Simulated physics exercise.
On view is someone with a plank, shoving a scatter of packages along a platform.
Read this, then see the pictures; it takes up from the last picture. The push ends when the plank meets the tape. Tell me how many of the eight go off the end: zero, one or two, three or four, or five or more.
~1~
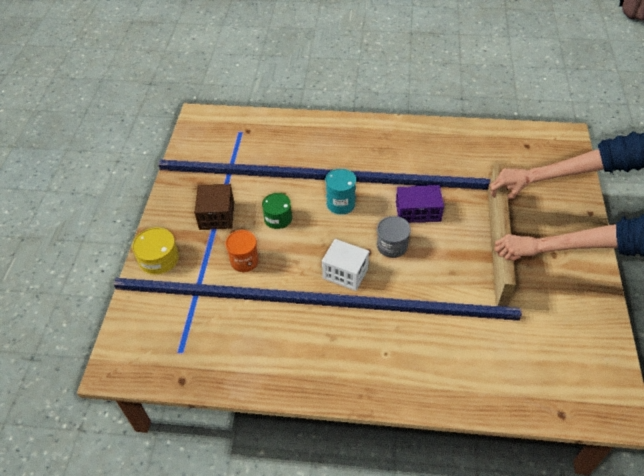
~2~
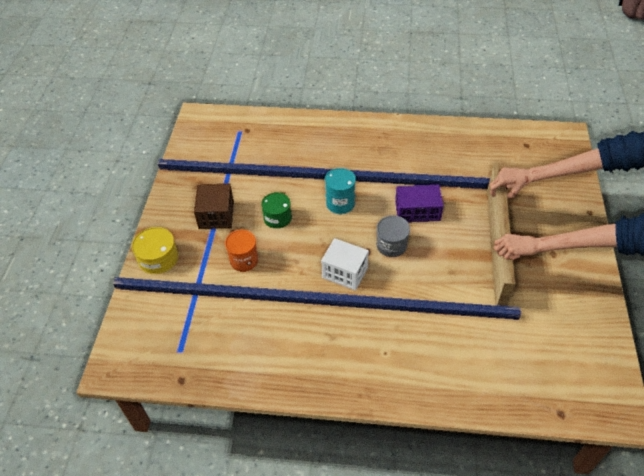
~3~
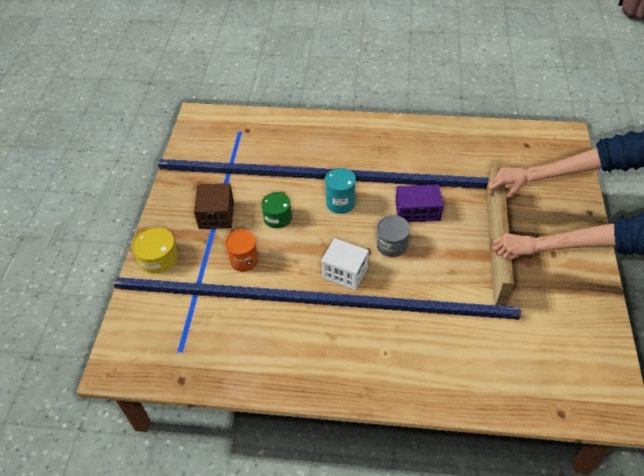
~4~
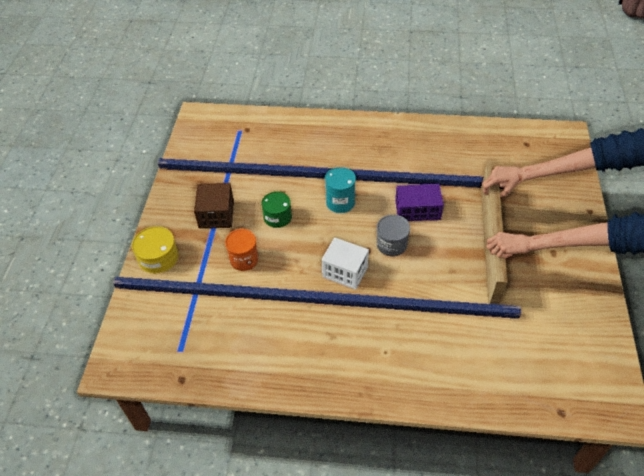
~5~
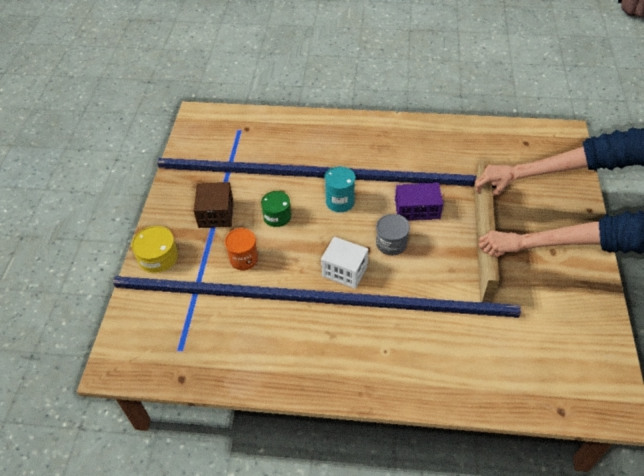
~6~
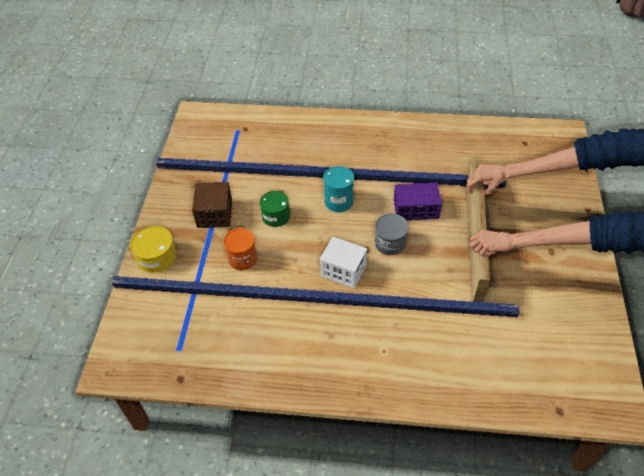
The answer is one or two.
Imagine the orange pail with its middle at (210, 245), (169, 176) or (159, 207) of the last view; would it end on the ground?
Results in order: Not lost; over the edge; over the edge.
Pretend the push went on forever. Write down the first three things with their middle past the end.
Order: Yellow canister, brown crate, turquoise canister.
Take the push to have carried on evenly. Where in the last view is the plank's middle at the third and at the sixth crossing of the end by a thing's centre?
At the first moment about (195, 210), at the next about (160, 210).
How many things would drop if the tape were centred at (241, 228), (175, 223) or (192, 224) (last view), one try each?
First 0, then 4, then 3.
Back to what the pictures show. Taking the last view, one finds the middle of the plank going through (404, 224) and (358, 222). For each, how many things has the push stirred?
The count reaches 2 first and 4 second.
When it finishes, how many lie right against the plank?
The count is 3.
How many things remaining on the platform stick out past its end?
Expected count: 1.
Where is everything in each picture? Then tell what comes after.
Yellow canister (156, 251); brown crate (215, 207); orange pail (243, 252); plank (500, 233); tape (214, 228), in the first picture.
Brown crate (214, 206); plank (500, 233), in the second picture.
Orange pail (242, 251); green canister (277, 210), in the third picture.
Yellow canister (156, 250); white crate (345, 264), in the fourth picture.
Brown crate (214, 205); turquoise canister (340, 190), in the fifth picture.
Yellow canister (154, 249); brown crate (213, 205); orange pail (241, 250); plank (477, 229); tape (212, 226), in the sixth picture.
Soon after, none off yet; yellow canister at rest near (154, 249); brown crate at rest near (213, 205); orange pail at rest near (241, 250).
Then, none off yet; yellow canister at rest near (154, 249); brown crate moved about its own width near (186, 209); orange pail moved about its own width near (198, 246).
At rest, the number that fall off is one or two; fallen, yellow canister.
